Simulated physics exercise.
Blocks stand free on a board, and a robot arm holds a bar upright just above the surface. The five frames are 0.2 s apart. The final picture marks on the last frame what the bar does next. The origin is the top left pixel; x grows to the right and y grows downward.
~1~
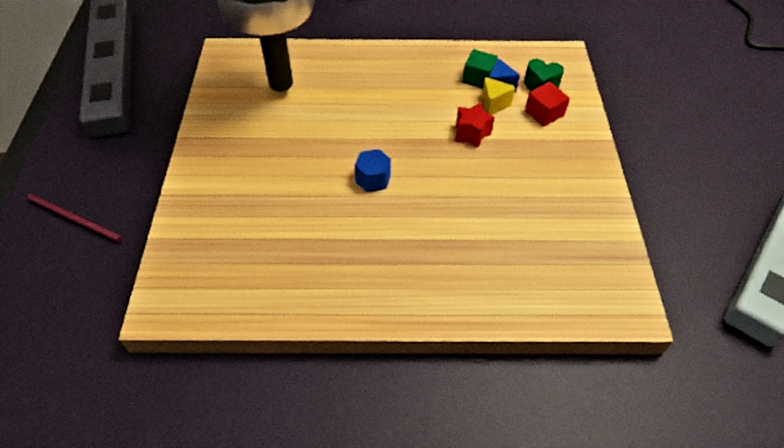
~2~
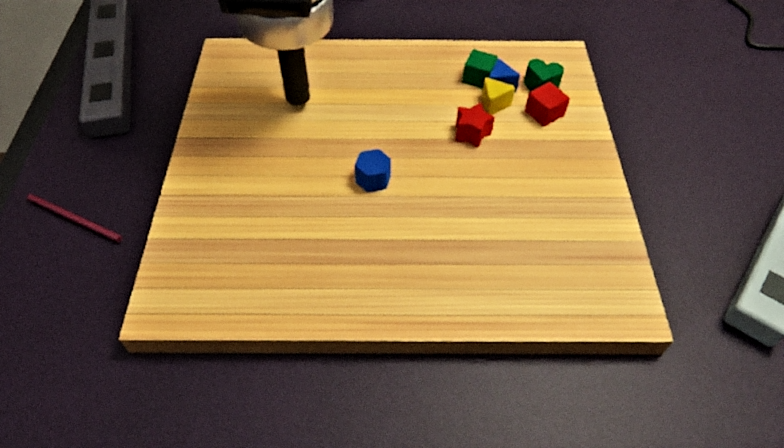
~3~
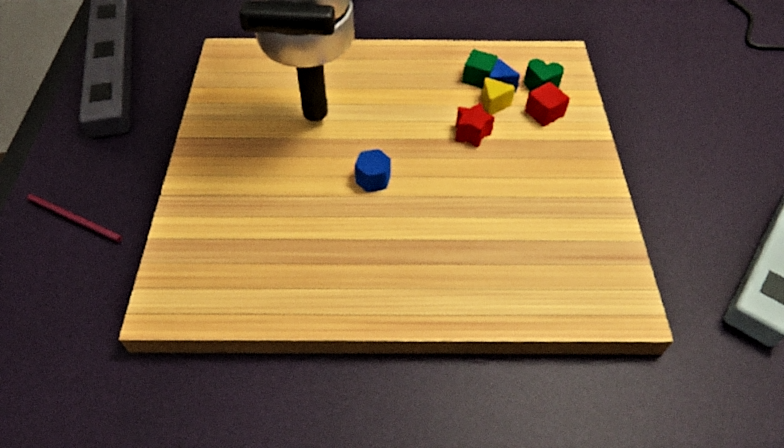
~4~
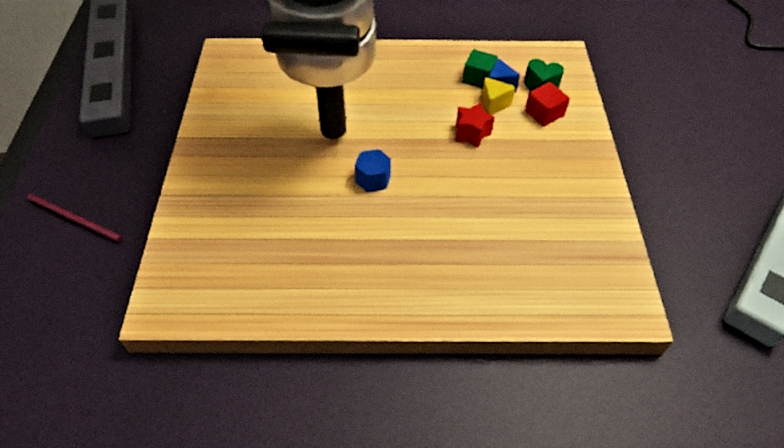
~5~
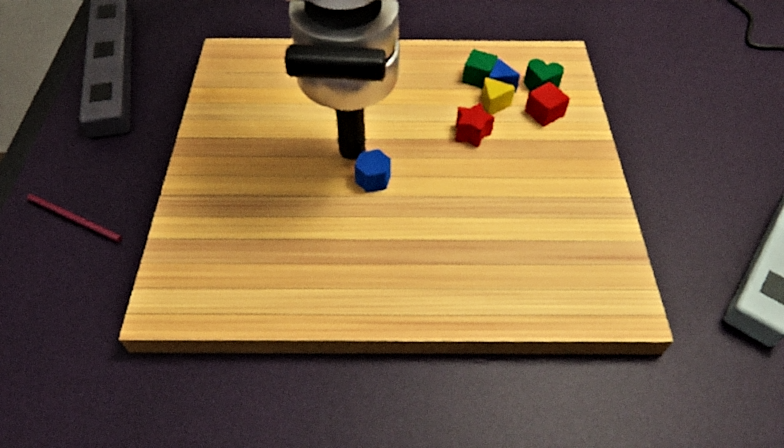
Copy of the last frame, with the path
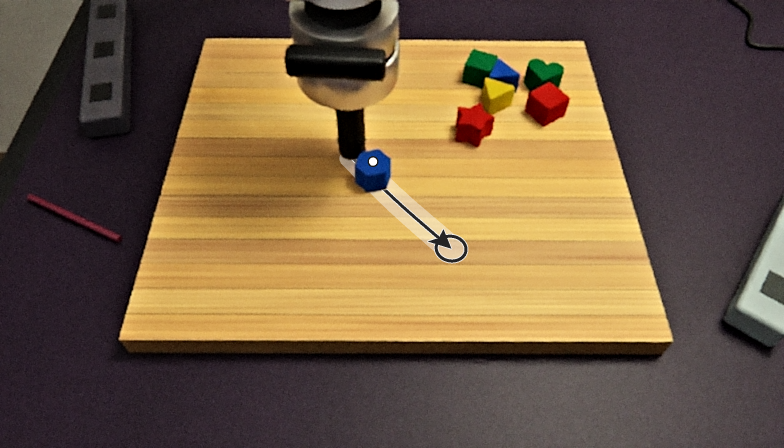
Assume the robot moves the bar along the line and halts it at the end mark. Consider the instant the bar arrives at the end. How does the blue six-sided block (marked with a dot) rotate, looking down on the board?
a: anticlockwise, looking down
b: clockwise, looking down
Answer: A.
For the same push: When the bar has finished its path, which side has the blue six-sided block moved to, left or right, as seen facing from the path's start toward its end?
Measured against the direction from start to end, the blue six-sided block shifts toward the left-hand side.
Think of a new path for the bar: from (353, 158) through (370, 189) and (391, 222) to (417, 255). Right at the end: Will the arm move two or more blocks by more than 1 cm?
No, it doesn't check out.
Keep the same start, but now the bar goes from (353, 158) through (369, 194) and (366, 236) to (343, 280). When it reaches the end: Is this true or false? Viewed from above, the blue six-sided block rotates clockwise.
This is false.
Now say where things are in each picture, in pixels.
In the first picture, bar tip (281, 84); block tops, blue six-sided block (373, 162).
In the second picture, bar (298, 98); blocks unchanged.
In the third picture, bar (316, 113); blocks unchanged.
In the fourth picture, bar (334, 131); blocks unchanged.
In the fifth picture, bar (352, 151); blue six-sided block (373, 162).
Path on the board, from (353, 158) to (451, 248); the dot is on the blue six-sided block.
What follows on the original path. One third of the way, bar (382, 180); blue six-sided block (405, 188).
Two thirds of the way, bar (415, 211); blue six-sided block (446, 213), turned 45° anticlockwise.
At the end, bar (452, 242); blue six-sided block (488, 232), turned 90° anticlockwise.
